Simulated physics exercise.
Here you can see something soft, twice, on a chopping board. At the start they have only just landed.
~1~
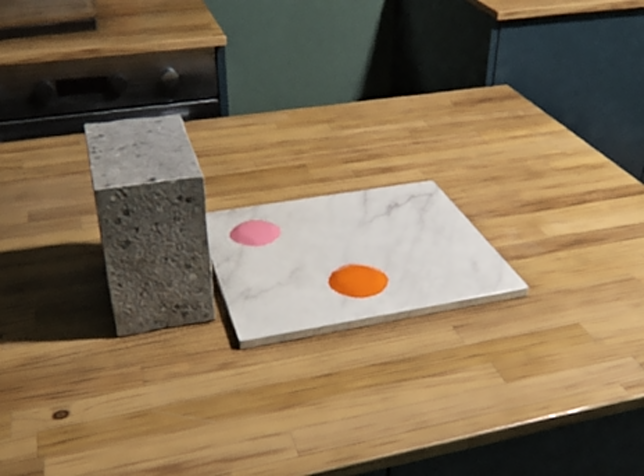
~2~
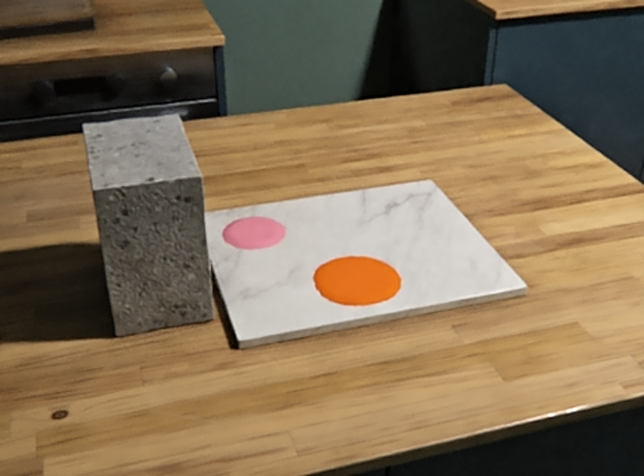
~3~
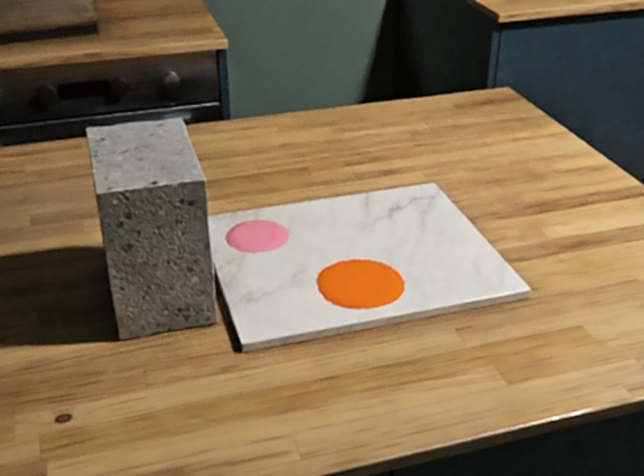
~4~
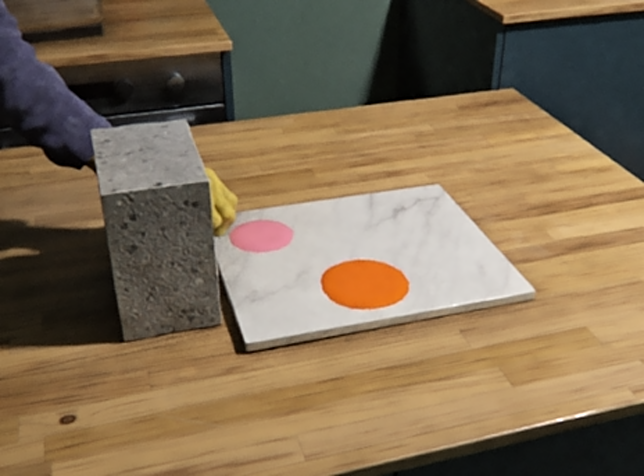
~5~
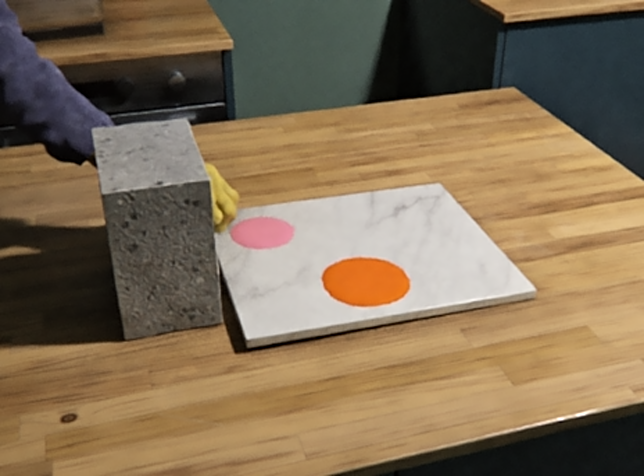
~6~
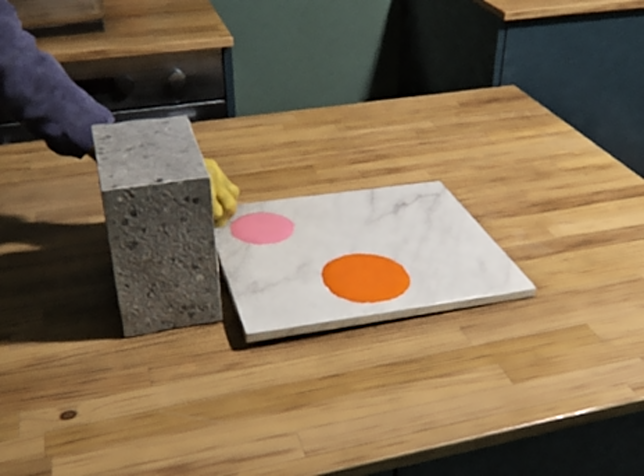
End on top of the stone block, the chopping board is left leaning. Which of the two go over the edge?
Orange paste slips off, pink paste stays put.
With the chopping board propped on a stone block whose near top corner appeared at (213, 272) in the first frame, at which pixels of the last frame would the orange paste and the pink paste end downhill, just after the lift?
Leading edges, in order: (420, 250); (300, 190).
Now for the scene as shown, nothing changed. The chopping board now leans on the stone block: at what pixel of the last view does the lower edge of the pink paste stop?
Roughly at (386, 157).
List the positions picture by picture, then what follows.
The chopping board lies flat; orange paste (358, 278) a low mound; pink paste (256, 230) a low mound; stone block (159, 261), in the first picture.
They settle; orange paste (357, 279) spread thin; pink paste (254, 231) spread thin, in the second picture.
At rest; orange paste (360, 282) spread thin; pink paste (258, 234) spread thin, in the third picture.
A hand takes the end; orange paste (365, 283) spread thin; pink paste (262, 234) spread thin, in the fourth picture.
The end is rising; orange paste (366, 280) spread thin; pink paste (262, 231) spread thin, in the fifth picture.
The chopping board slopes by about 2°; orange paste (366, 276) spread thin; pink paste (262, 226) spread thin; stone block (166, 261), in the sixth picture.
Next, slope about 36°; the orange paste has crept down a long way; the pink paste has crept down a long way.
After that, the orange paste is dripping off the low end; the pink paste has crept down a long way.
Finally, slope about 36°; the orange paste is dripping off the low end; the pink paste has crept down a long way.
